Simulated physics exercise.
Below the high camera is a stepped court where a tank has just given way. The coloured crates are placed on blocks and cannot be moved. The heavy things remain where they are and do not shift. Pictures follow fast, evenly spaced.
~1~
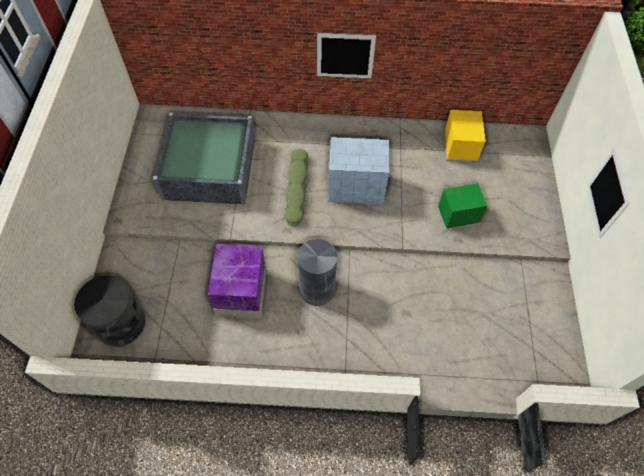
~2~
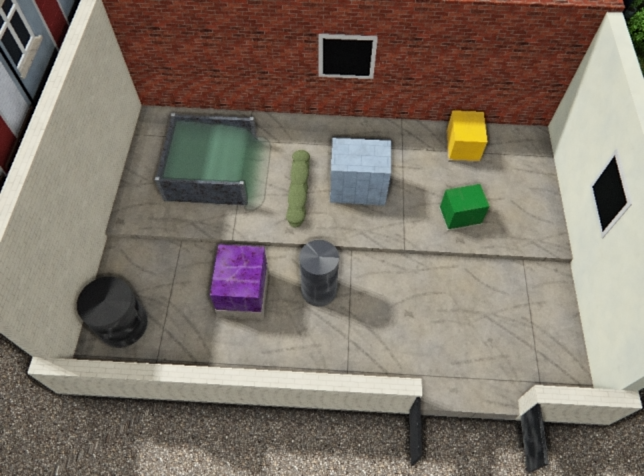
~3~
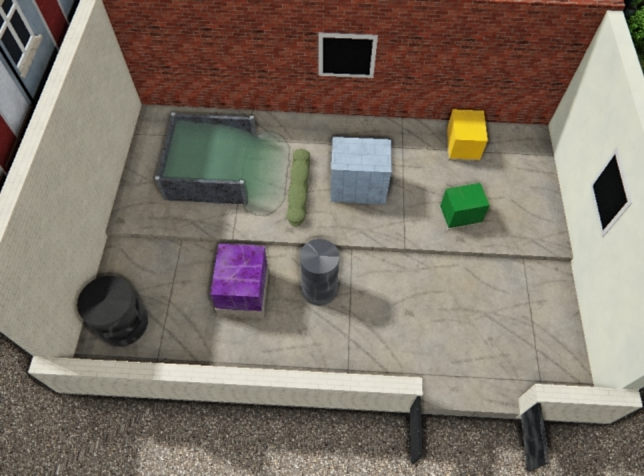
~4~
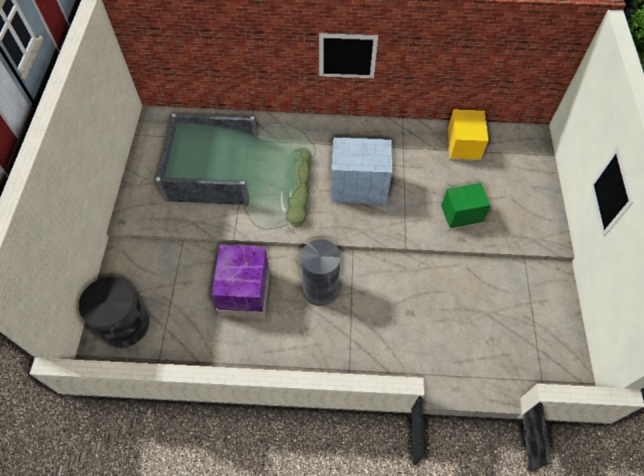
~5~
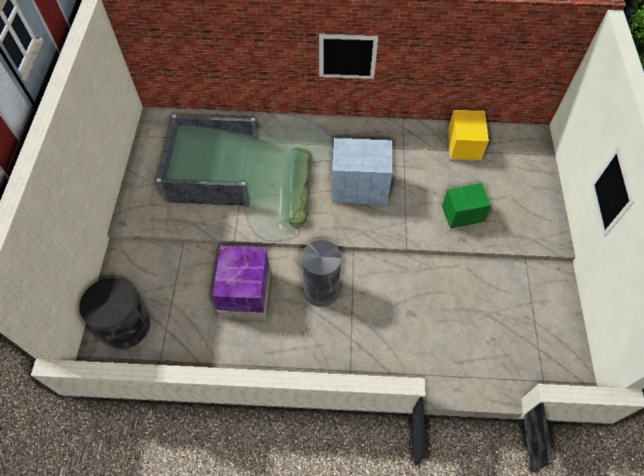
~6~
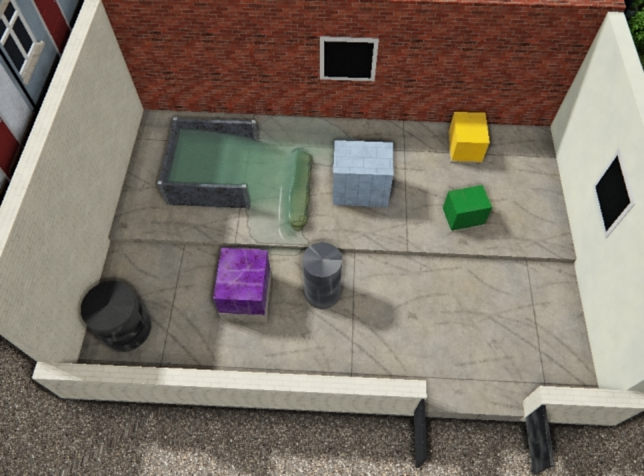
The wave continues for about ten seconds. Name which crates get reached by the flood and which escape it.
The green crate gets reached; the purple crate escapes it; the yellow crate gets reached.
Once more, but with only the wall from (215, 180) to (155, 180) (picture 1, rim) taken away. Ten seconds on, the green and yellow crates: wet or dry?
The green crate is untouched and the yellow crate is untouched.
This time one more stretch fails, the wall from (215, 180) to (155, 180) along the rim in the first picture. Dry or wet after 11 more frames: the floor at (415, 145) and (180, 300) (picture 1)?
Untouched, submerged.
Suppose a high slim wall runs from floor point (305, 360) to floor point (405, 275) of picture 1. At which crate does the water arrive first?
The crate marked purple is first.
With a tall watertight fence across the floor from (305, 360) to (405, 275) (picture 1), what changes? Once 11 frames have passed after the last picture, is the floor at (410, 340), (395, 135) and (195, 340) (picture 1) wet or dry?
The first point comes out unwetted, the next inundated, the last unwetted.
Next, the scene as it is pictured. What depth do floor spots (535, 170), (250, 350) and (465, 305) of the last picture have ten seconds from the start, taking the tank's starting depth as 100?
8, 6 and 6 per cent, roughly.
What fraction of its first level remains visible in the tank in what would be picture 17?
I'd put it at some 22 per cent.
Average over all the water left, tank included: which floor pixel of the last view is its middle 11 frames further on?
I reckon somewhere around (296, 184).
A moment on, water covers 20 % of the floor; the green crate not reached, the purple crate water round its plinth, the yellow crate not reached.
Next, water covers 30 % of the floor; the green crate not reached, the purple crate water round its plinth, the yellow crate water round its plinth.
Then, water covers 50 % of the floor; the green crate water round its plinth, the purple crate water round its plinth, the yellow crate water round its plinth.
Later, water covers 75 % of the floor; the green crate water round its plinth, the purple crate water round its plinth, the yellow crate water round its plinth.
In the end, water covers 75 % of the floor; the green crate was topped, the purple crate stayed above the water, the yellow crate was topped.
